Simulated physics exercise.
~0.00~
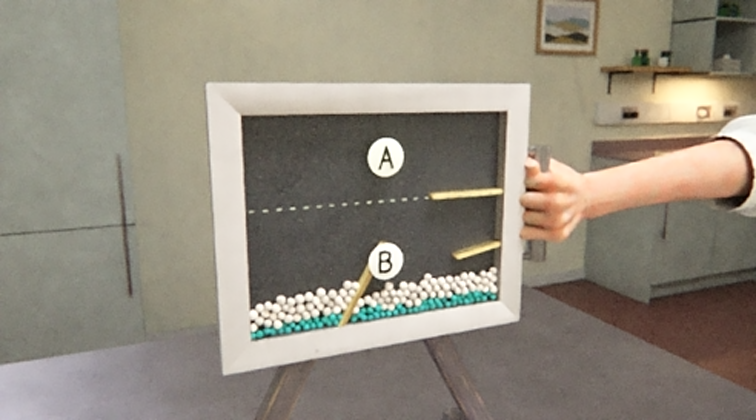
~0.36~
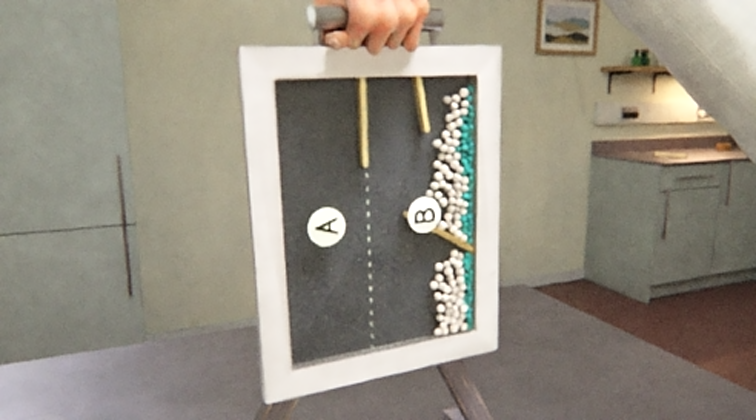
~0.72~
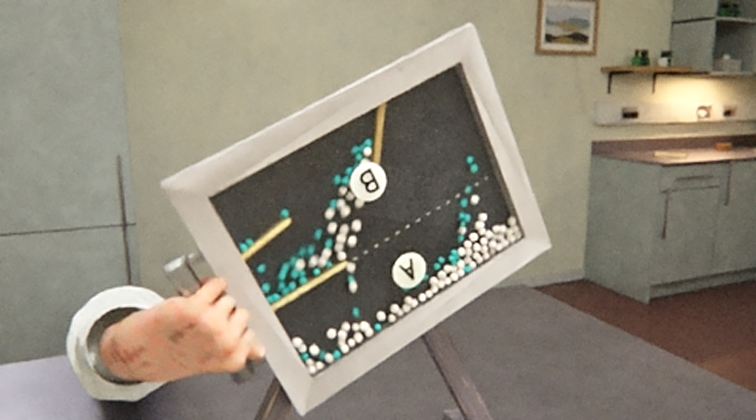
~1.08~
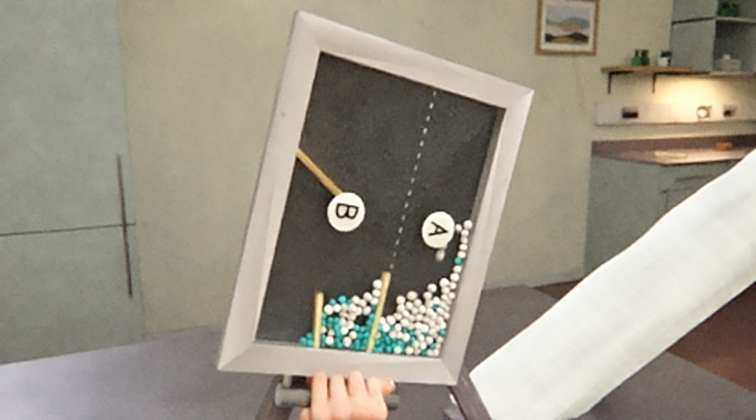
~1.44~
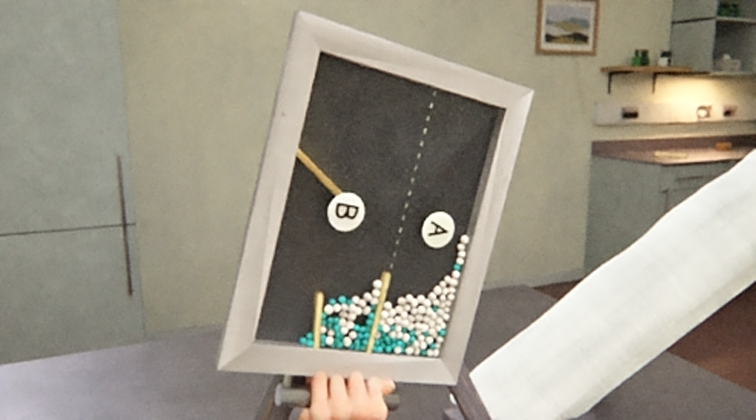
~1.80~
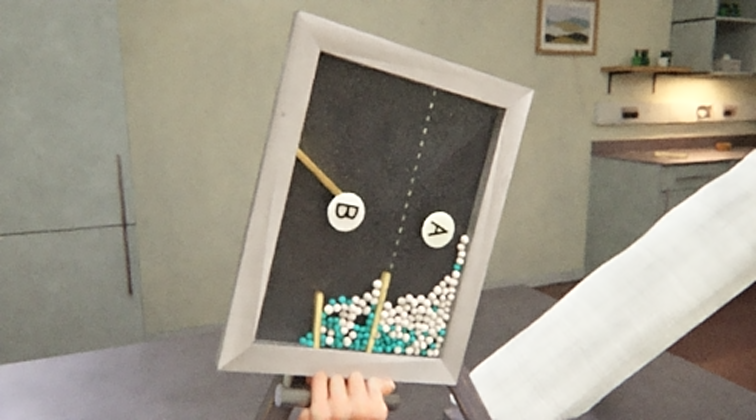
A hand turns a framed case anticlockwise, and its white and turquoise beads tumble and settle.
